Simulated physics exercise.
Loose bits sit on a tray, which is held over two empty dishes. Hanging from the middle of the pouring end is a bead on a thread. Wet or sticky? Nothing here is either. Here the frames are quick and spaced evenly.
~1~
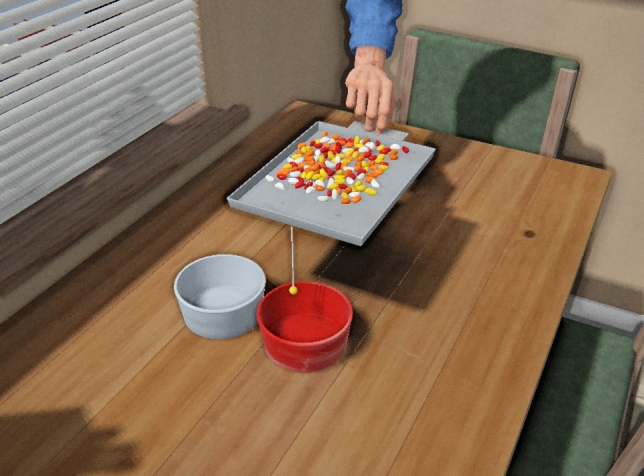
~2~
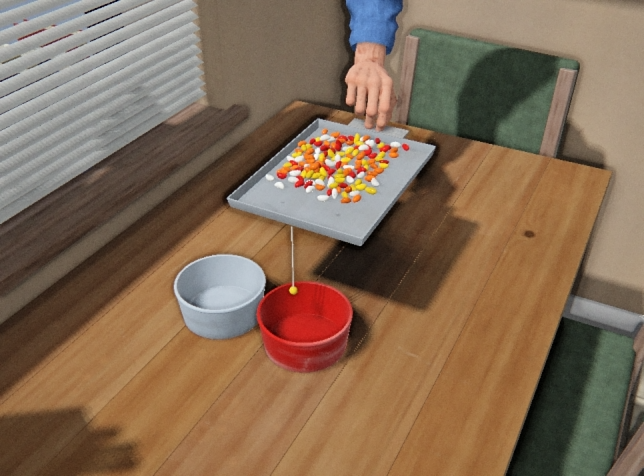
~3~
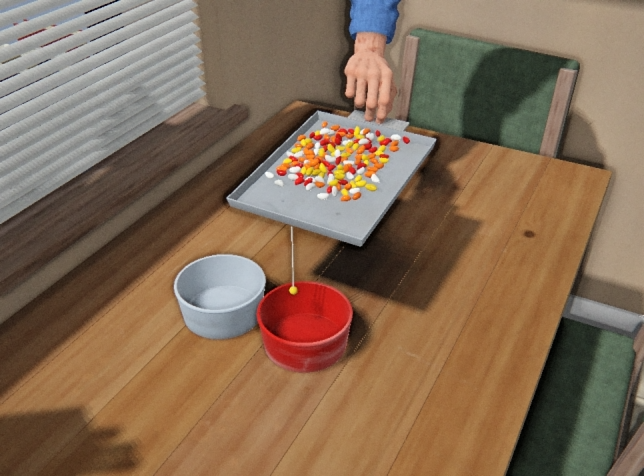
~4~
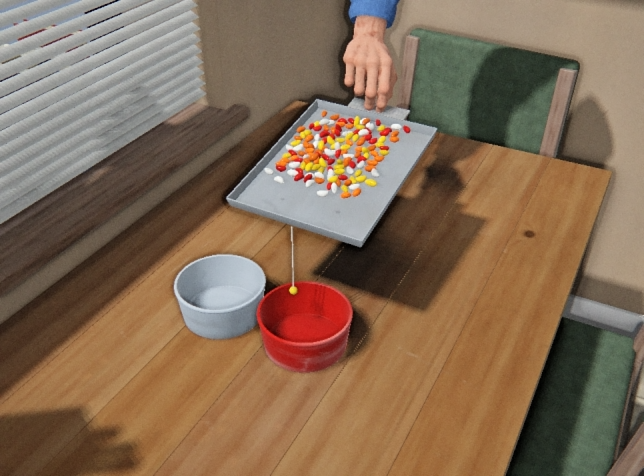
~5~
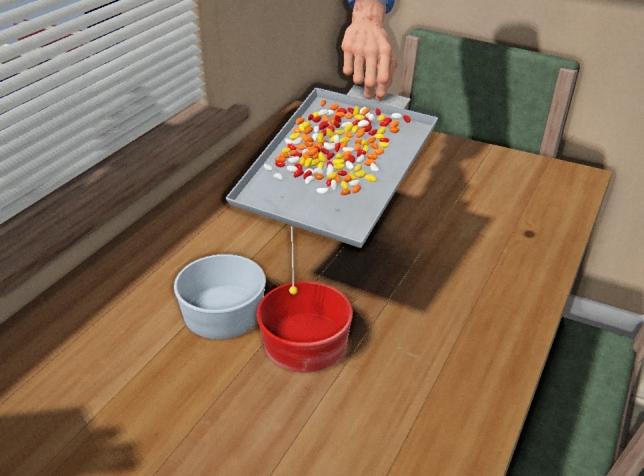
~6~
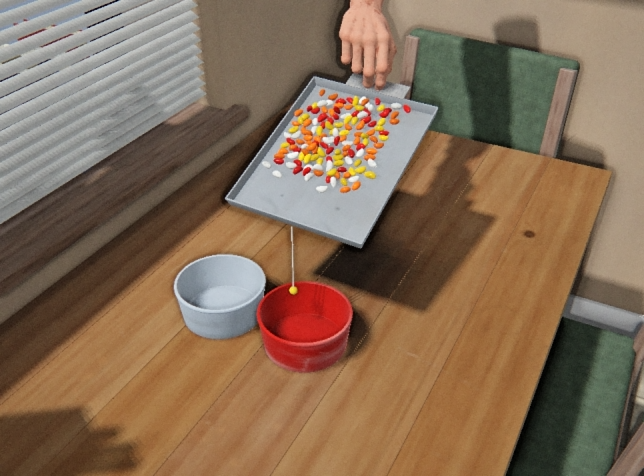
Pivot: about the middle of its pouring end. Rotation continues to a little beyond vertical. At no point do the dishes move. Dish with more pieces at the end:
Right.
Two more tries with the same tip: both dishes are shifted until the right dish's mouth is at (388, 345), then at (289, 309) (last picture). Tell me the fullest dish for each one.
First try: The leftmost dish. Second try: The rightmost dish.
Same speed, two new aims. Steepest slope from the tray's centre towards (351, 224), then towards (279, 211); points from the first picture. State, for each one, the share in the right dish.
Roughly 40 percent, then 20 percent.
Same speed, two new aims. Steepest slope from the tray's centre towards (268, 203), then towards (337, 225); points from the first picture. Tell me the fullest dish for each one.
The leftmost dish, then the rightmost dish.
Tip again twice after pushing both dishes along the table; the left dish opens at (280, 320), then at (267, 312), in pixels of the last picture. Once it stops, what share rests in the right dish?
It comes to near 20 per cent the first time and near 40 per cent the second time.
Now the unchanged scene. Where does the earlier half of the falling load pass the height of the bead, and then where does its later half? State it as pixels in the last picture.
Initially about (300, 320); subsequently about (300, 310).
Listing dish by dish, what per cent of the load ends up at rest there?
Left dish about 10 per cent, right dish about 50 per cent.
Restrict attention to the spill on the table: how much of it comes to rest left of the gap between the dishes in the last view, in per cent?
Looks like close to 50 per cent of it.
Soon, tray tipped steeply; most on the tray; a small part in the air.
A while on, tray tipped right over; about half on the tray; a small part in the right dish; a stray few in the left dish; about a third outside both; a stray few in the air.
Towards the end, tray tipped past a quarter turn; about half in the right dish; a small part in the left dish; about half outside both.
Finally, tray tipped past a quarter turn; about half in the right dish; a small part in the left dish; about half outside both.
